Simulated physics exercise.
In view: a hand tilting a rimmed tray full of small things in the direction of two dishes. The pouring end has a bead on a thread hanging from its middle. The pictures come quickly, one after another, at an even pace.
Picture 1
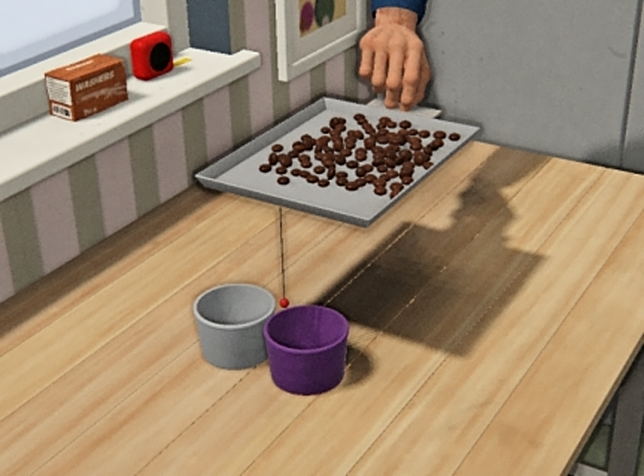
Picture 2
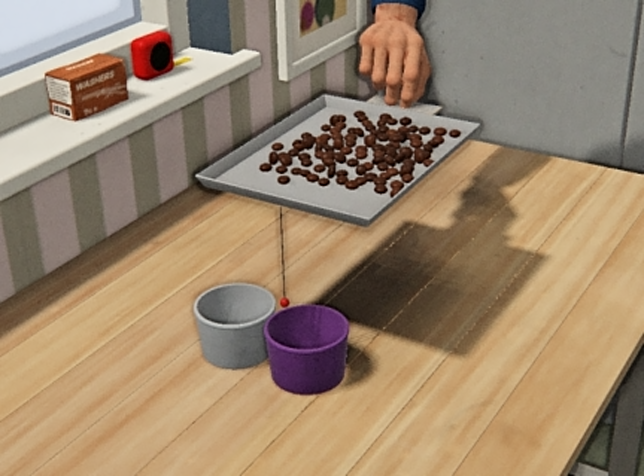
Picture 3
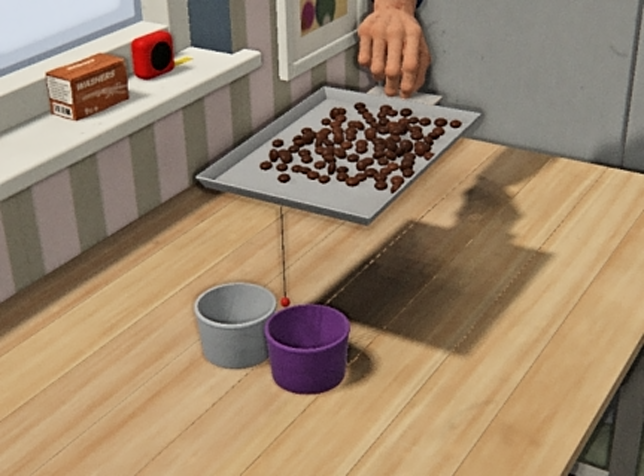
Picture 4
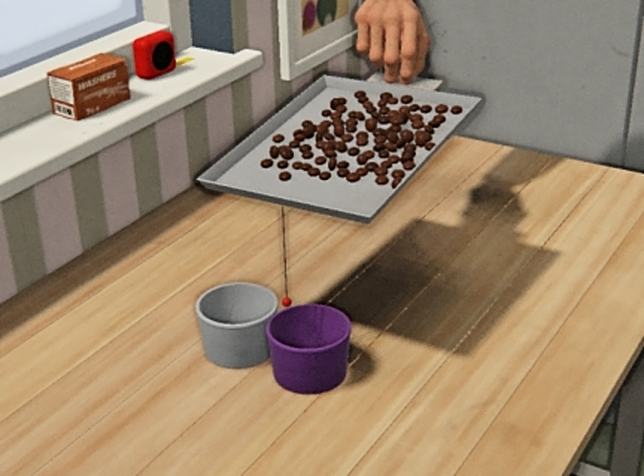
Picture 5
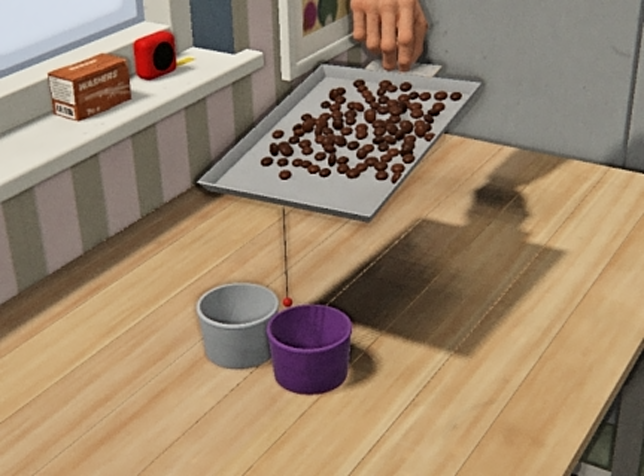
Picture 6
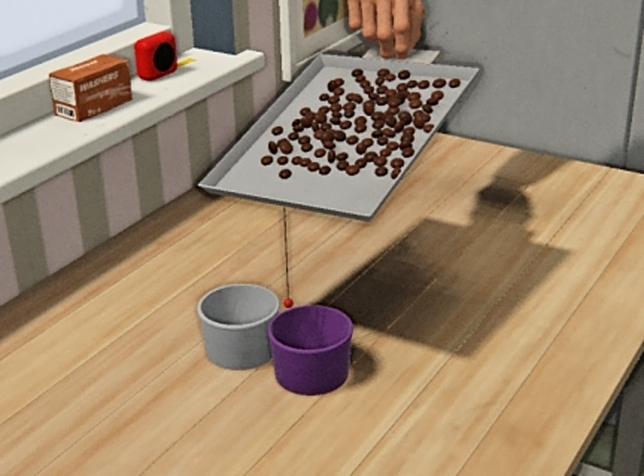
The clip opens on a hand holding a rimmed gray tray of small brown pieces above a wooden table, with a gray dish and a purple dish below. The hand gradually tilts the tray, raising its far end slightly, until the pouring end slants modestly lower at its left corner.
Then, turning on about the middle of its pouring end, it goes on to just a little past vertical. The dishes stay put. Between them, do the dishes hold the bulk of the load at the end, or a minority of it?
They hold a minority.
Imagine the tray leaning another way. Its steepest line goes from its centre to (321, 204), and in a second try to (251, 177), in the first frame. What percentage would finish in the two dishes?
You'd get 20 per cent the first time and 40 per cent the second time.
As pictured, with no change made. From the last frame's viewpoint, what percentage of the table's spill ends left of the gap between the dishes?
I'd guess close to 90 %.
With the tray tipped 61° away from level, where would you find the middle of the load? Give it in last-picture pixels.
Roughly (234, 206).
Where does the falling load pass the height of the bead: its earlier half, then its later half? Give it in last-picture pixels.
Half one: (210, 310), half two: (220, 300).
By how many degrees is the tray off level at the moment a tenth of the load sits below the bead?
Somewhere near 65°.
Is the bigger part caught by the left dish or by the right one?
Pick: The one placed left.
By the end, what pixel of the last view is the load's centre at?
The centre settles at about (197, 376).
Shortly afterwards, tray tipped steeply; near half on the tray; only a few in the left dish; a little outside both; near a third in the air.
Next, tray tipped past a quarter turn; only a few in the right dish; near a quarter in the left dish; near two thirds outside both; only a few in the air.
Some moments later, tray tipped past a quarter turn; only a few in the right dish; near a quarter in the left dish; the bulk outside both.
In the end, tray tipped past a quarter turn; only a few in the right dish; near a quarter in the left dish; the bulk outside both.
